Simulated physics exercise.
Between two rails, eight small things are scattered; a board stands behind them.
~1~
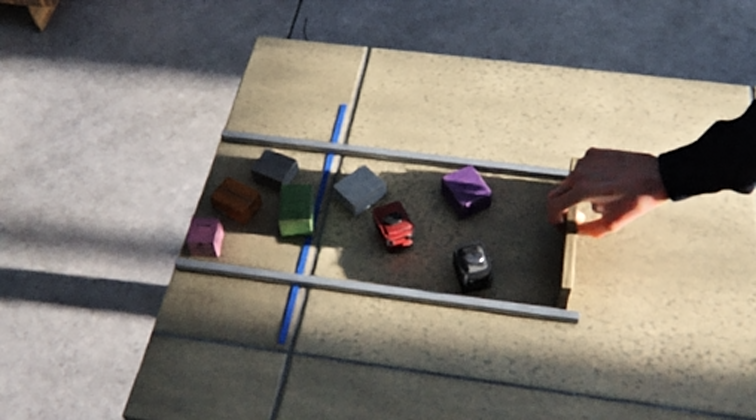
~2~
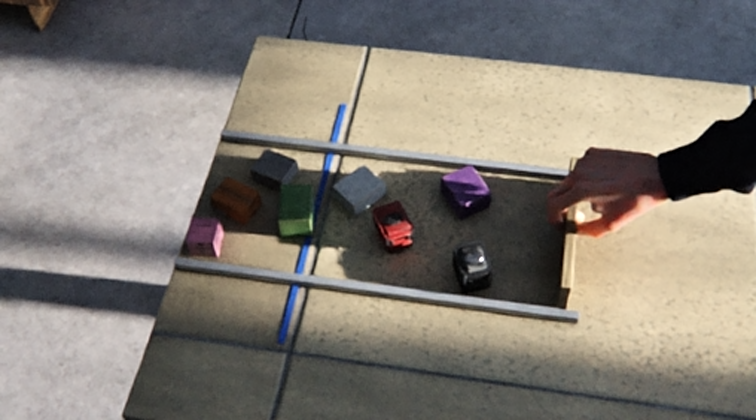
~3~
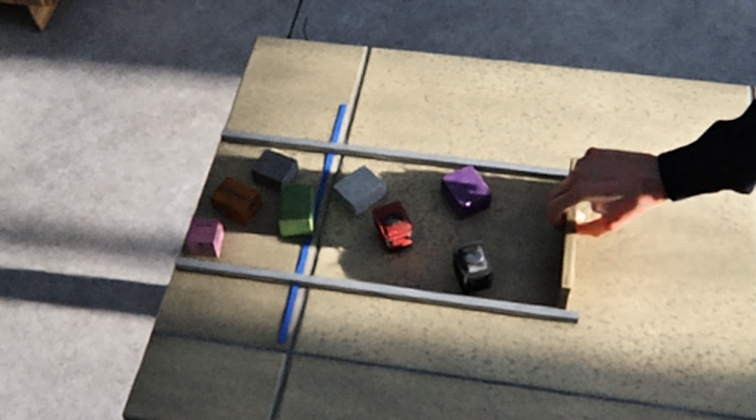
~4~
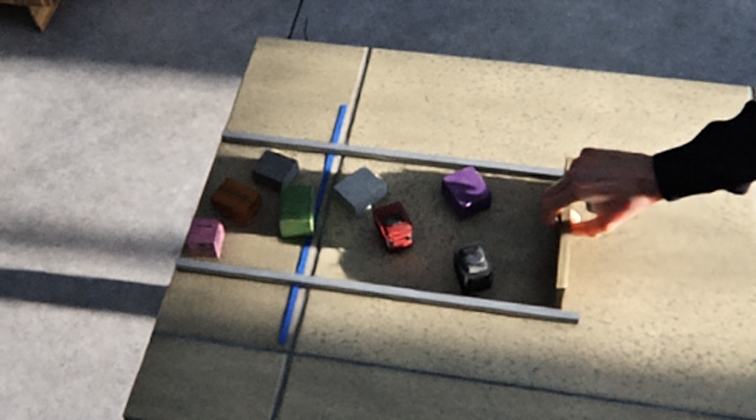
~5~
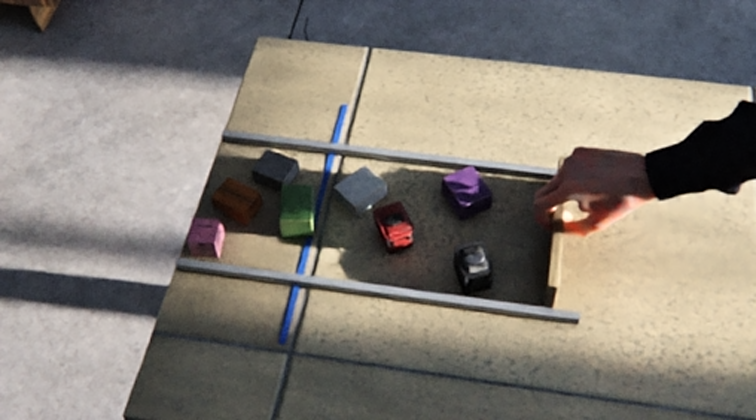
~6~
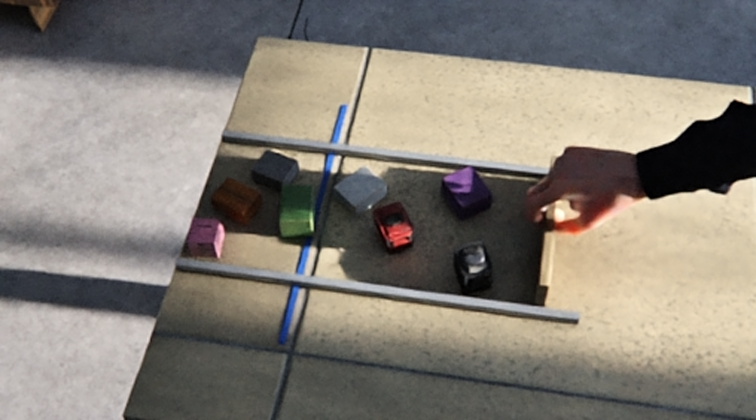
On a pale, speckled tabletop above a grey floor, seen from above at a slight tilt, two metal rails run across a strip of blue tape. Pink, orange, dark grey and green blocks lie left of the tape, with light grey, red, purple and black ones to its right. A dark-sleeved hand holds a wooden board, then slides it slightly left, while the blocks and camera stay still.
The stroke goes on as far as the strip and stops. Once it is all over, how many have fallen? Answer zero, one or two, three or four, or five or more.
When it is over, zero have fallen.
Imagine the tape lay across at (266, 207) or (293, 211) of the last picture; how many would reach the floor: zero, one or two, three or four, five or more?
In order: Just one or two; none at all.
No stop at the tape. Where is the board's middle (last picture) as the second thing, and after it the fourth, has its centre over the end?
(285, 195), later (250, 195).
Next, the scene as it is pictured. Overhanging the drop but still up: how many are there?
The total would be 0.
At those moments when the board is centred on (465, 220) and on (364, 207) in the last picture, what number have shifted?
The counts are 2 and 5.
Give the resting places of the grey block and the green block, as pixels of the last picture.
Going in order, first (239, 168) and next (258, 218).
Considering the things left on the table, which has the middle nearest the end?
It would be the pink box, I'd say.
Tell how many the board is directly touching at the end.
My count gives 3.
Soon after, none off yet; pink box at rest near (206, 238); orange box at rest near (237, 201); grey block at rest near (276, 171).
At rest, the number that fall off is zero.
